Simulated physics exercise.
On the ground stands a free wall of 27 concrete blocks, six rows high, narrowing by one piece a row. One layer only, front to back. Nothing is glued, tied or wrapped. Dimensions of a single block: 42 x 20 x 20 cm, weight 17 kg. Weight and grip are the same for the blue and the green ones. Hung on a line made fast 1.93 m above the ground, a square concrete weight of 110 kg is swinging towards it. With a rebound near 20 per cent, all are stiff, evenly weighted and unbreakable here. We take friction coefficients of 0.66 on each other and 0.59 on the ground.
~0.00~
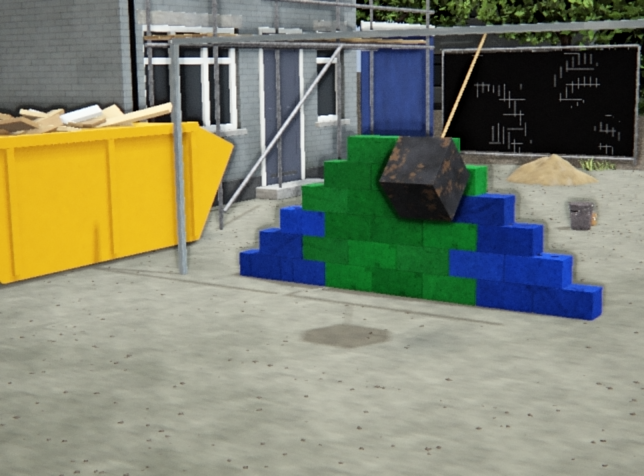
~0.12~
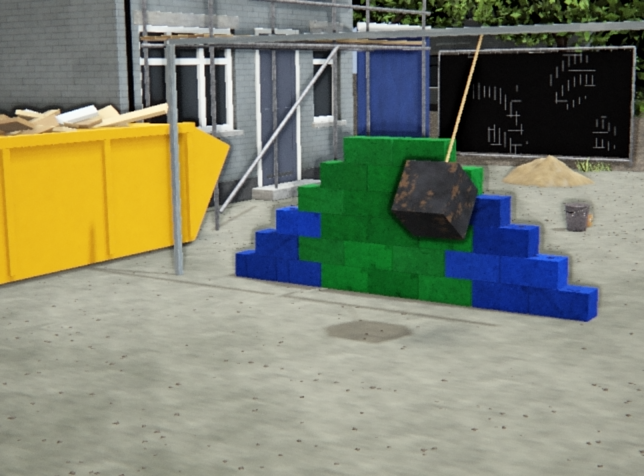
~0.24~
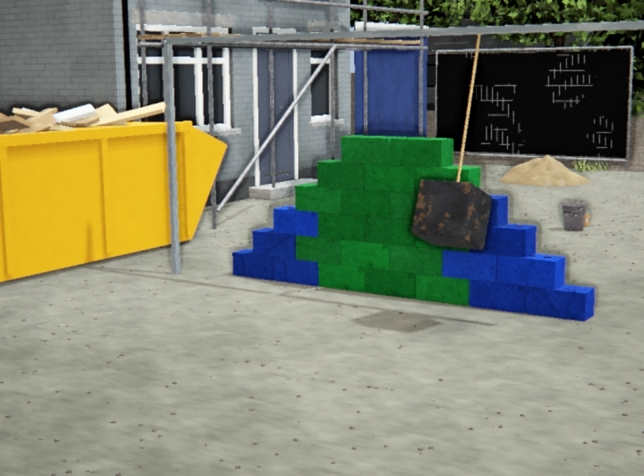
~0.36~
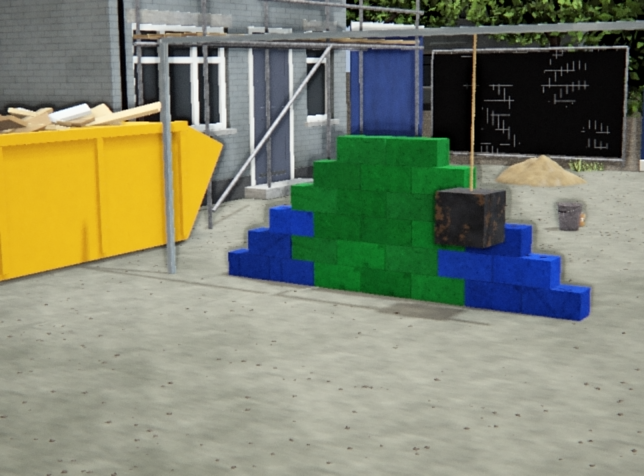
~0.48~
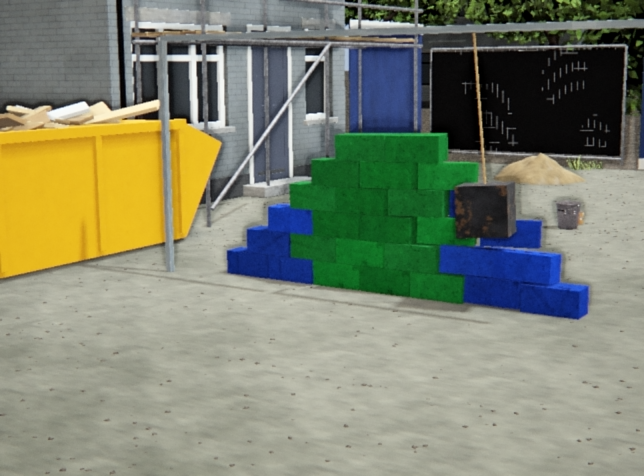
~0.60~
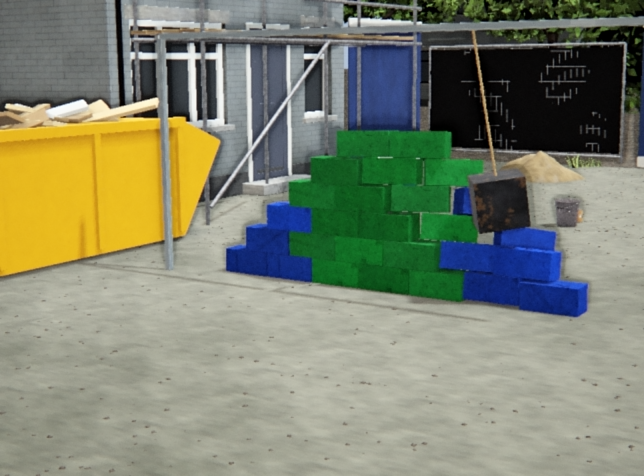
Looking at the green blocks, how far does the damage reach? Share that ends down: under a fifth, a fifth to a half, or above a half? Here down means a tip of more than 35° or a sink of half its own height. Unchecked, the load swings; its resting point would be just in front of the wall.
A fifth to a half.
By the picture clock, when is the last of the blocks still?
Somewhere close to 2.0 s.
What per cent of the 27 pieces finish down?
My estimate is roughly 40 per cent.
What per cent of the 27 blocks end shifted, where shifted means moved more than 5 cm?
40 %.
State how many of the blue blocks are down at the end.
The blue ones end with 5 down.
Around 0.90 s, line 24° past plumb; 6 of the 17 green blocks down (9 of 27 in all colours); top green block tipped 36°; top blue block tipped 37°, 24 cm lower.
Around 1.26 s, line 15° past plumb; 6 of the 17 green blocks down (11 of 27 in all colours); top green block on its side; top blue block tipped 73°, 46 cm lower.
Finally (2.2 s), line 23° before plumb; 6 of the 17 green blocks down (11 of 27 in all colours); top green block upside down; top blue block on its side. That is 35 per cent. Seen by the last camera, middles, top green block near (367, 248), top blue block near (448, 263).
